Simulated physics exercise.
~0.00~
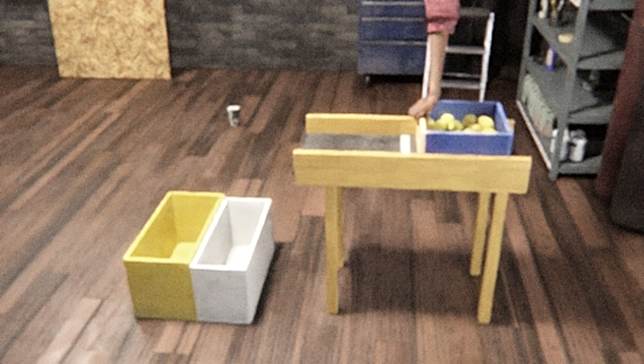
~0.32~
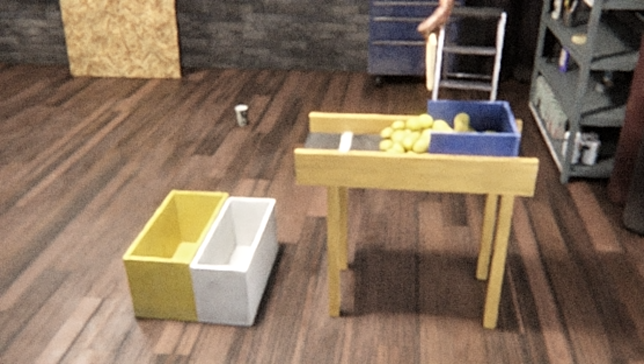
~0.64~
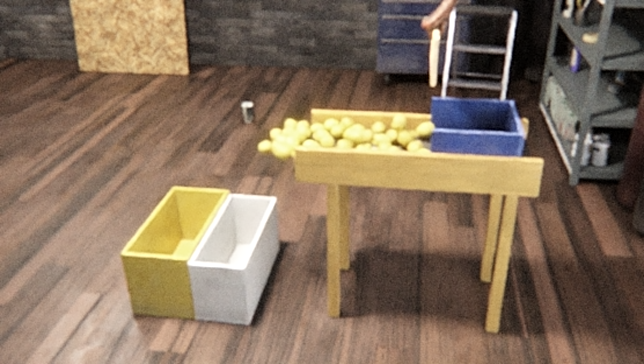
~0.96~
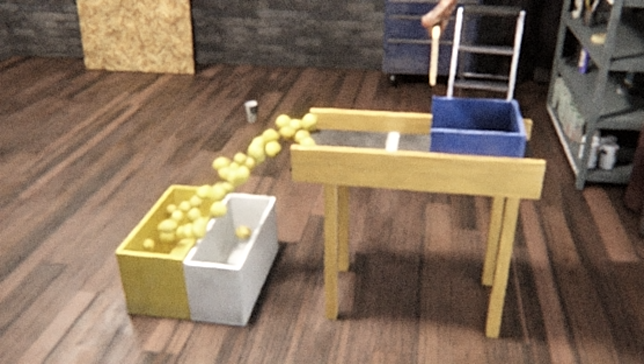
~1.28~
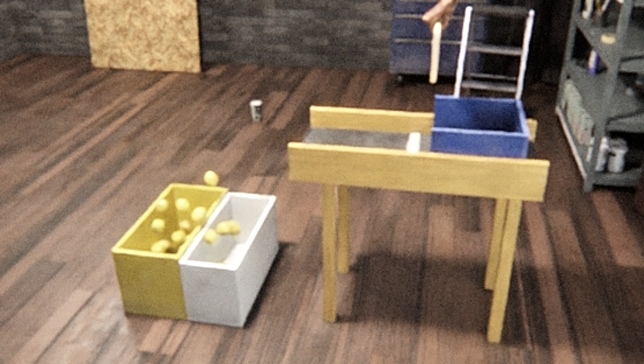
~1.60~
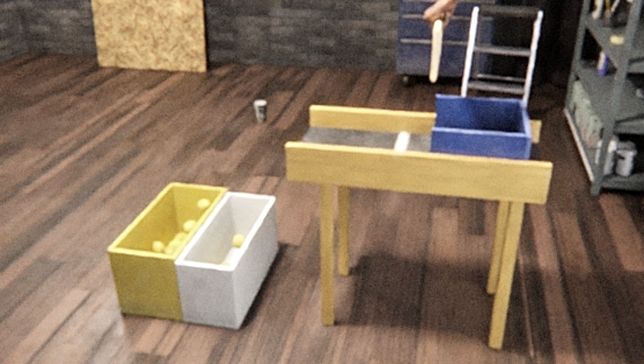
Hand lifting a gate as lemons ride a belt left from a blue pen and drop into yellow and white boxes.
